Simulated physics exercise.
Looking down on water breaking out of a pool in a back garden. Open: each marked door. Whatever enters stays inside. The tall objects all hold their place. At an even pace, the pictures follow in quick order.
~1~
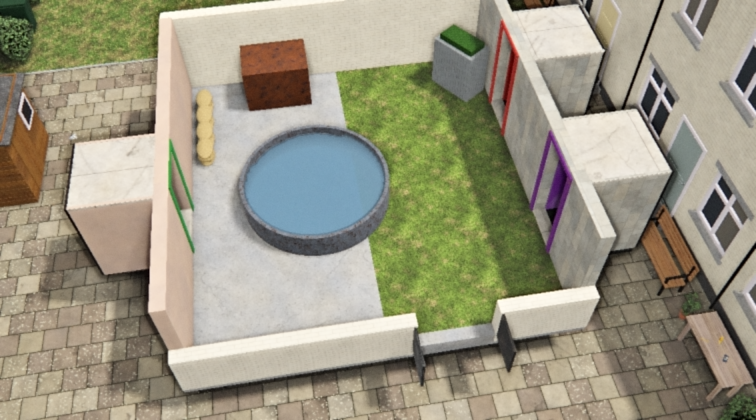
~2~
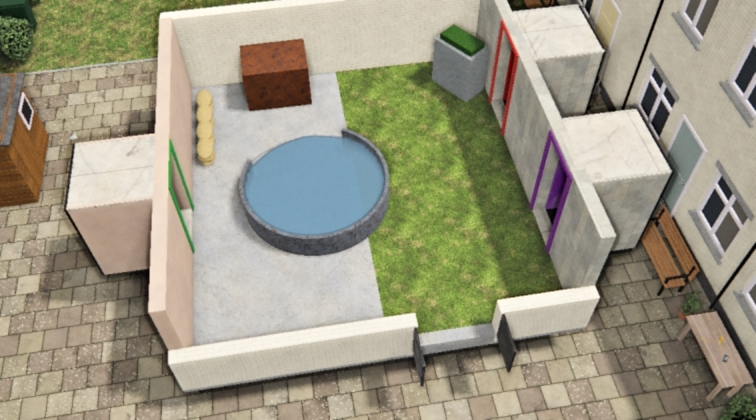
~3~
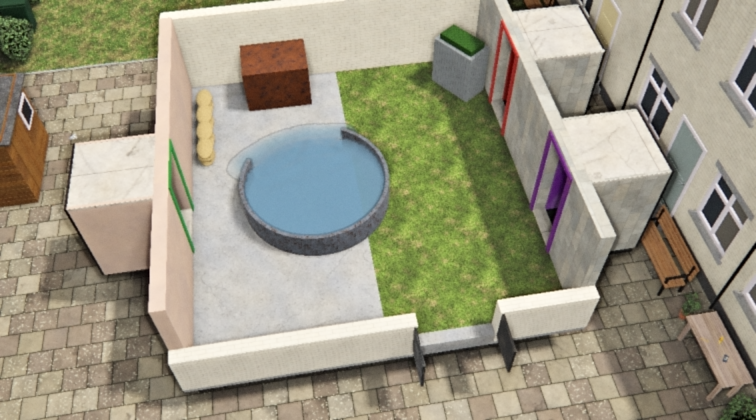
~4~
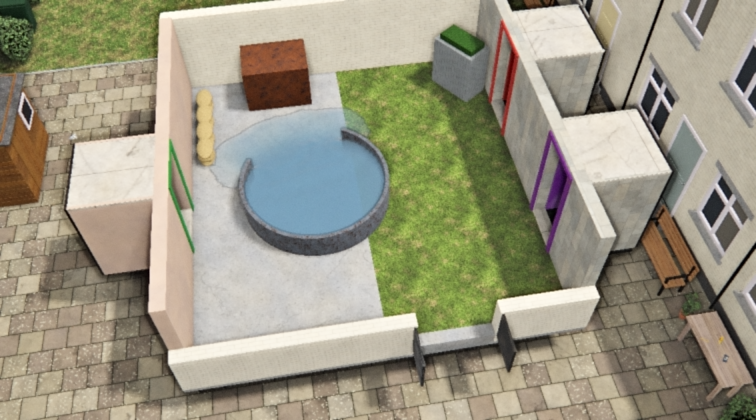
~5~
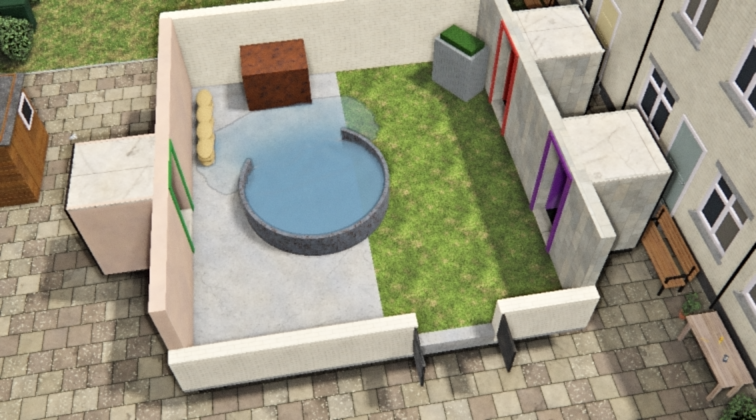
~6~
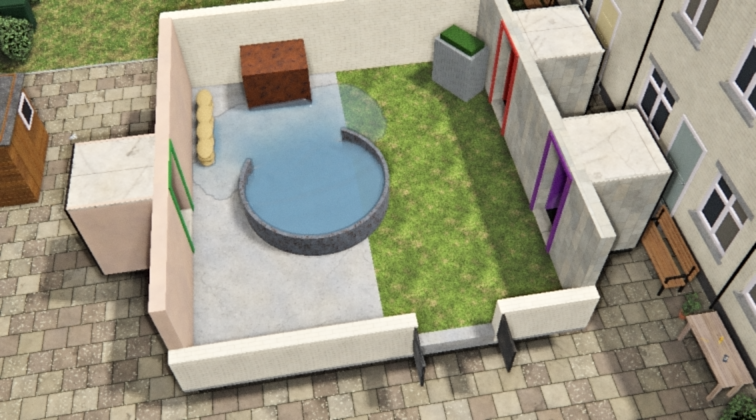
In the video, a round tank of water stands whole in a walled garden, then its far side opens and water pours out, spreading across the paving toward the rusty brown box and onto the edge of the grass.
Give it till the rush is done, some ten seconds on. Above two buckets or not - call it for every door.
Purple door: Not above two buckets; red door: Not above two buckets; green door: Not above two buckets.
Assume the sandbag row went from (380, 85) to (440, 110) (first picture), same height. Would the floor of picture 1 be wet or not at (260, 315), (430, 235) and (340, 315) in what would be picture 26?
Spared; spared; spared.
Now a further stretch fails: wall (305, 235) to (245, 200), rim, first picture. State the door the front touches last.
The one in red comes last.
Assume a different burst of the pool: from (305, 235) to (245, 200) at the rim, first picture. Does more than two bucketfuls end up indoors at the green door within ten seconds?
Here the green door overshoots.
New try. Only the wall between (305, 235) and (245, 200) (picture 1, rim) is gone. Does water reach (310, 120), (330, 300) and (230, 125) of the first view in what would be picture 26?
So that's left bare for the first, waterlogged for the second and left bare for the third.
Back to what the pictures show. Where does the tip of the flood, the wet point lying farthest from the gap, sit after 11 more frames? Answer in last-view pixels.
Somewhere about (418, 67).
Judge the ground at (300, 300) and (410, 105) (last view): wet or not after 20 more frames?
The first spot is bone-dry and the second inundated.
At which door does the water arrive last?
Looking at the pictures, the answer is the purple one.
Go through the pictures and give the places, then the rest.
In the first frame, the round tank at (315, 181) is whole and still.
In the second frame, water pours out on the round tank's far side and has run to a hidden place.
In the third frame, the front is at (231, 170), out from the gap on the round tank's far side.
In the fourth frame, the front is at (353, 114), out from the gap on the round tank's far side.
In the fifth frame, water pours out on the round tank's far side and has run to (359, 106).
In the sixth frame, water pours out on the round tank's far side and has run to (362, 94).
A moment on, water covers 20 % of the floor; the purple door not reached, the red door not reached, the green door not reached.
Next, water covers 25 % of the floor; the purple door not reached, the red door not reached, the green door not reached.
Then, water covers 35 % of the floor; the purple door not reached, the red door not reached, the green door wet at the sill, nothing in.
Later, water covers 65 % of the floor; the purple door not reached, the red door wet at the sill, nothing in, the green door under two buckets in.
In the end, water covers 95 % of the floor; the purple door wet at the sill, nothing in, the red door under two buckets in, the green door under two buckets in.
